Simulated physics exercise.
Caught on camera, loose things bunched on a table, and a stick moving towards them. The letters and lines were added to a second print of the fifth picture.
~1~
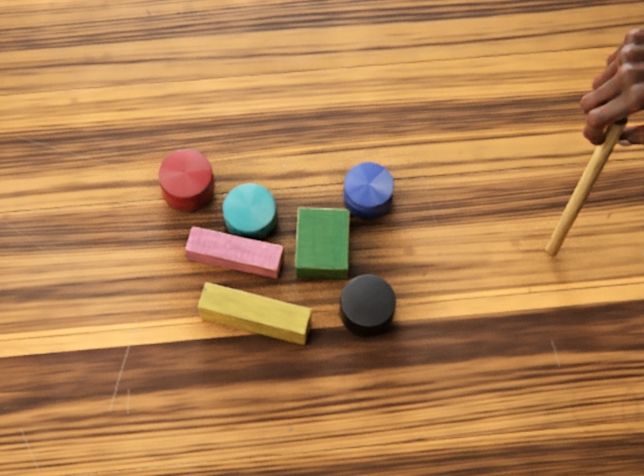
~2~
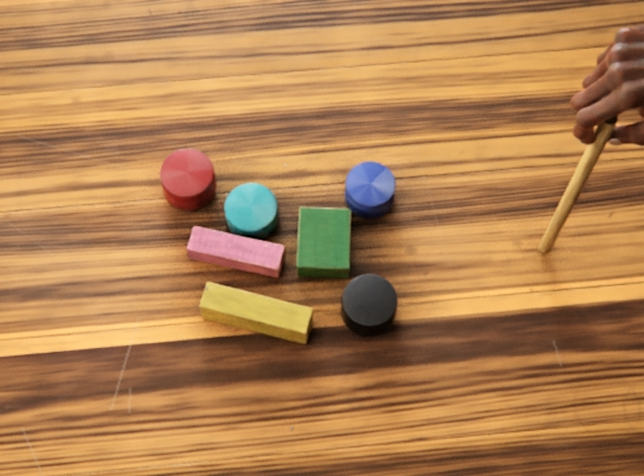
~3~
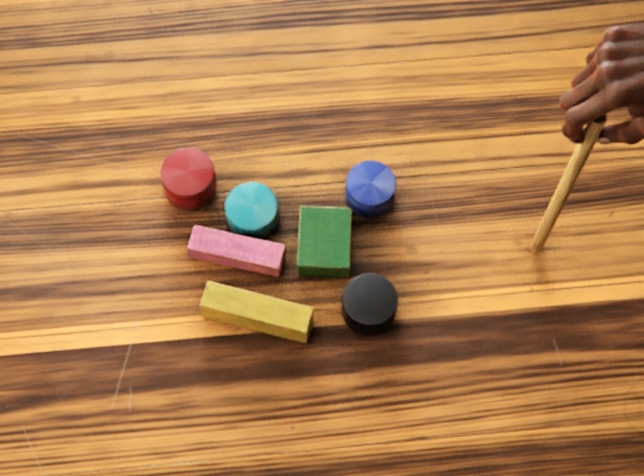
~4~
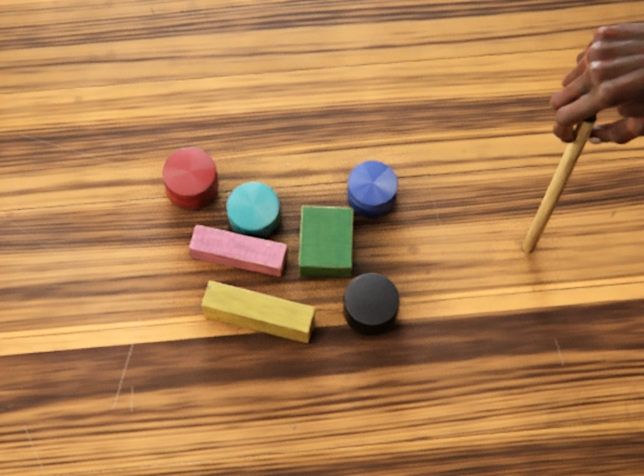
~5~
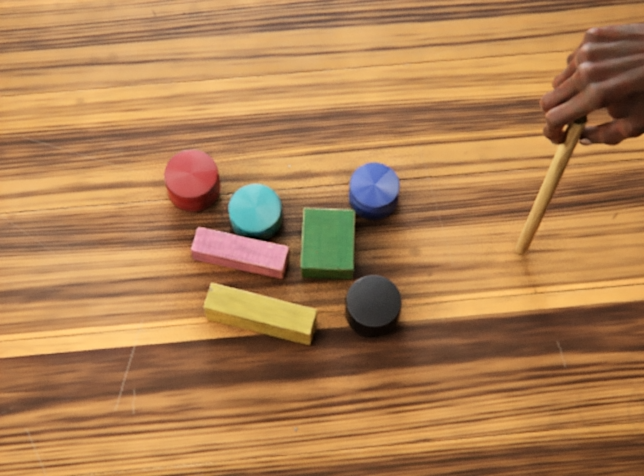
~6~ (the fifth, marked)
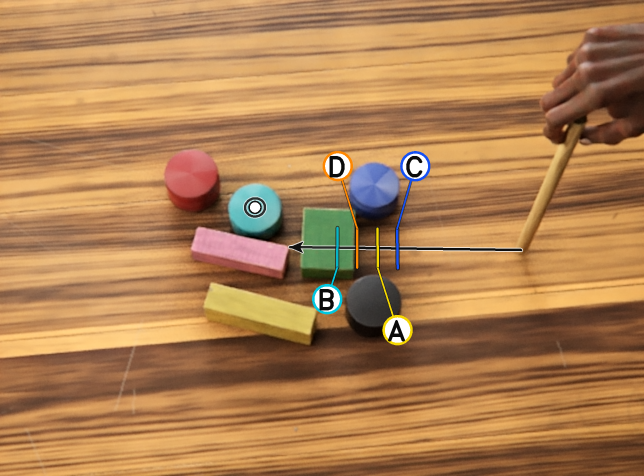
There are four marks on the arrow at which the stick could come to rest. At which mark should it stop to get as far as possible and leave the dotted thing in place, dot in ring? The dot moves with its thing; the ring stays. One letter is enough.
All is well up to B.
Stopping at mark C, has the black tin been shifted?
No.
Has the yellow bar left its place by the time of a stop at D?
By then, no.
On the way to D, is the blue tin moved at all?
No.
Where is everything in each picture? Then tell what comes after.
Green block (323, 243); black tin (367, 306); blue tin (368, 191), in the first frame.
Blue tin (370, 190); red tin (188, 180), in the second frame.
Turquoise tin (252, 211); yellow bar (257, 312), in the third frame.
Pink bar (239, 252); green block (326, 242), in the fourth frame.
Black tin (373, 307); blue tin (374, 191); red tin (192, 181), in the fifth frame.
On the marked copy, A at (378, 248); B at (337, 248); C at (398, 248); D at (357, 248); the arrow from (521, 250) to (290, 247); the white dot at (255, 207).
With B. Early on, foot of the stick (454, 250).
Further on, foot of the stick (388, 249).
At the end, foot of the stick (337, 248); green block (305, 244); pink bar (229, 254); the dot is still in its ring.
As for the rest, A keeps the dot in but is short; C keeps the dot in but is short; D keeps the dot in but is short.
